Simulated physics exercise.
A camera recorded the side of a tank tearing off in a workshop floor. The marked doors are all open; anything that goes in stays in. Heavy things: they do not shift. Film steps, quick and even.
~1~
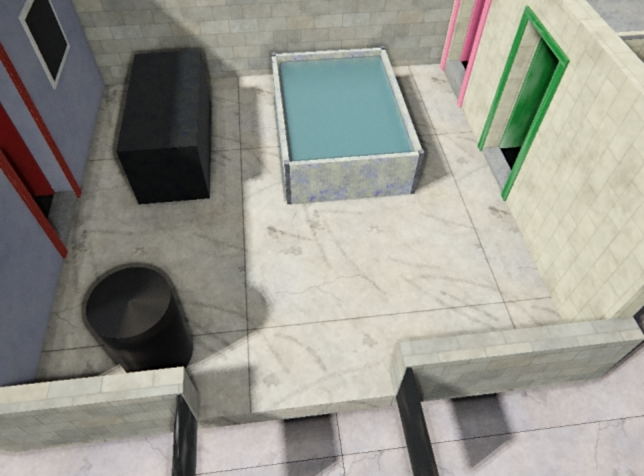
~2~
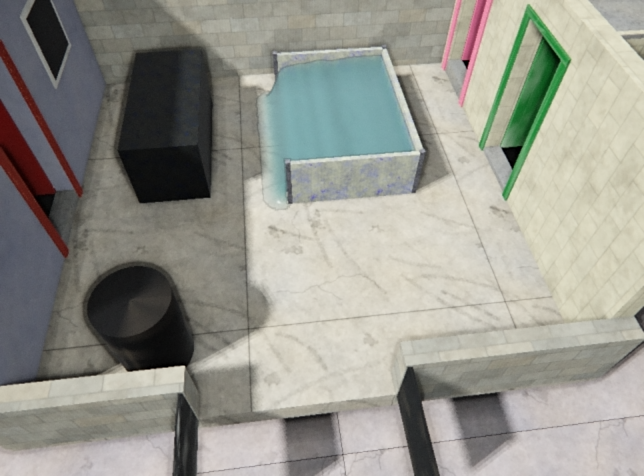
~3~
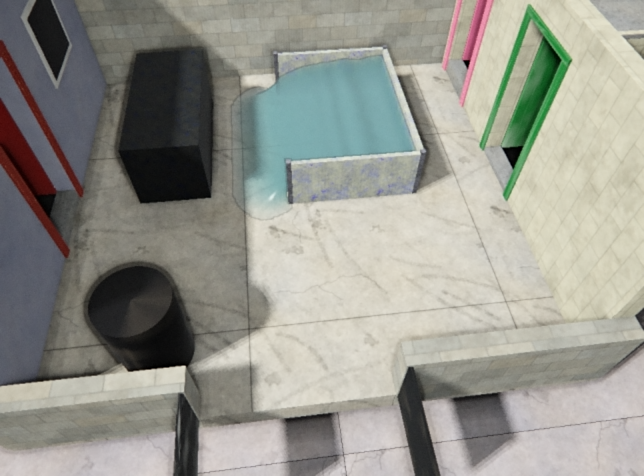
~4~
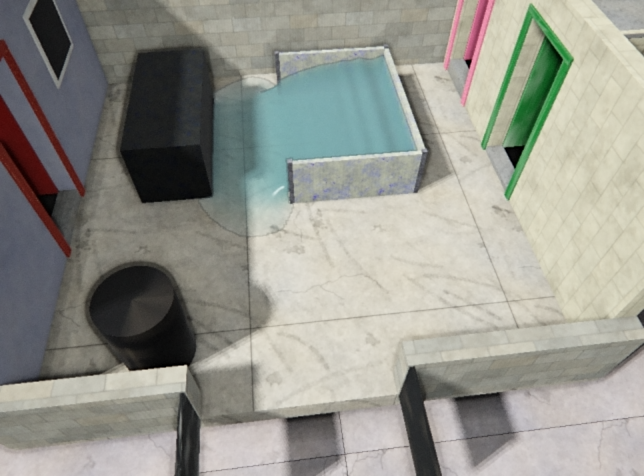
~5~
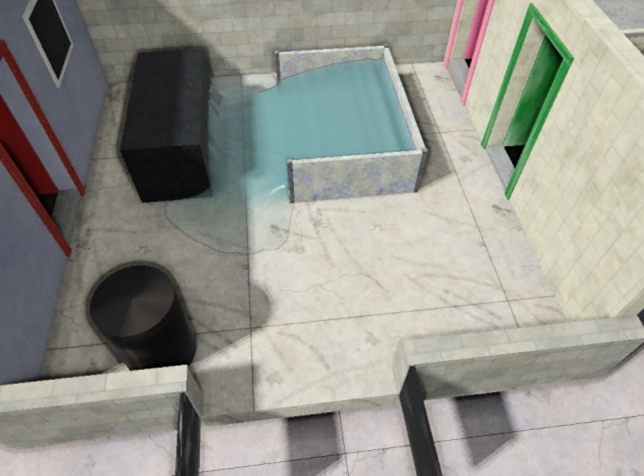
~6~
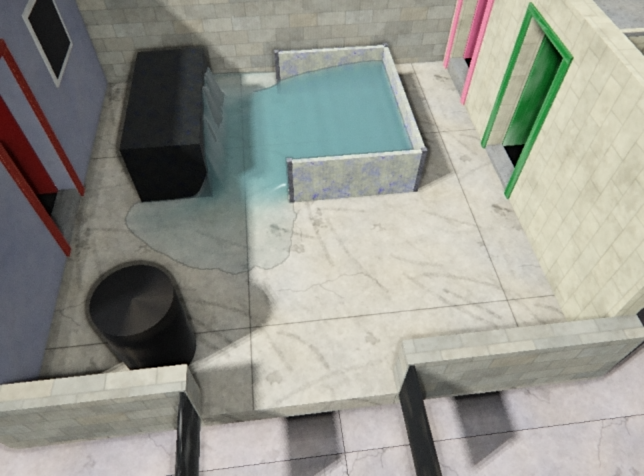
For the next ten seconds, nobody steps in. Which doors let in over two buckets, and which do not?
In order: The green door gets two buckets or fewer, the red door gets two buckets or fewer, the pink door gets two buckets or fewer.
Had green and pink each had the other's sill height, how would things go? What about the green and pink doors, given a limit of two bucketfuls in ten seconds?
The green door remains below the limit and the pink door exceeds the limit.
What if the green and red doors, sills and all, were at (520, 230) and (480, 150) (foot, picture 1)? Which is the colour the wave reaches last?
I say the door marked green.
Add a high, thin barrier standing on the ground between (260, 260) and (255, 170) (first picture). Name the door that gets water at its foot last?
The last is the one in green.
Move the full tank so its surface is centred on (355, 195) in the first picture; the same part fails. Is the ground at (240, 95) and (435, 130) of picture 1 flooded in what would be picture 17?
I'd say watered for the first and spared for the second.
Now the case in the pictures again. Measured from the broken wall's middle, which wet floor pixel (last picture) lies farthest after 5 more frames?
Roughly at (58, 303).
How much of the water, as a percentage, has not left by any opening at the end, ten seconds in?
That comes to around 76 in a hundred.
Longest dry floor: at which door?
Going by the pictures, I'd say the green one.
A moment on, water covers 30 % of the floor; the green door not reached, the red door wet at the sill, nothing in, the pink door not reached.
Next, water covers 50 % of the floor; the green door not reached, the red door wet at the sill, nothing in, the pink door not reached.
Then, water covers 65 % of the floor; the green door not reached, the red door wet at the sill, nothing in, the pink door wet at the sill, nothing in.
Later, water covers 90 % of the floor; the green door wet at the sill, nothing in, the red door wet at the sill, nothing in, the pink door wet at the sill, nothing in.
In the end, water covers 100 % of the floor; the green door wet at the sill, nothing in, the red door wet at the sill, nothing in, the pink door wet at the sill, nothing in.
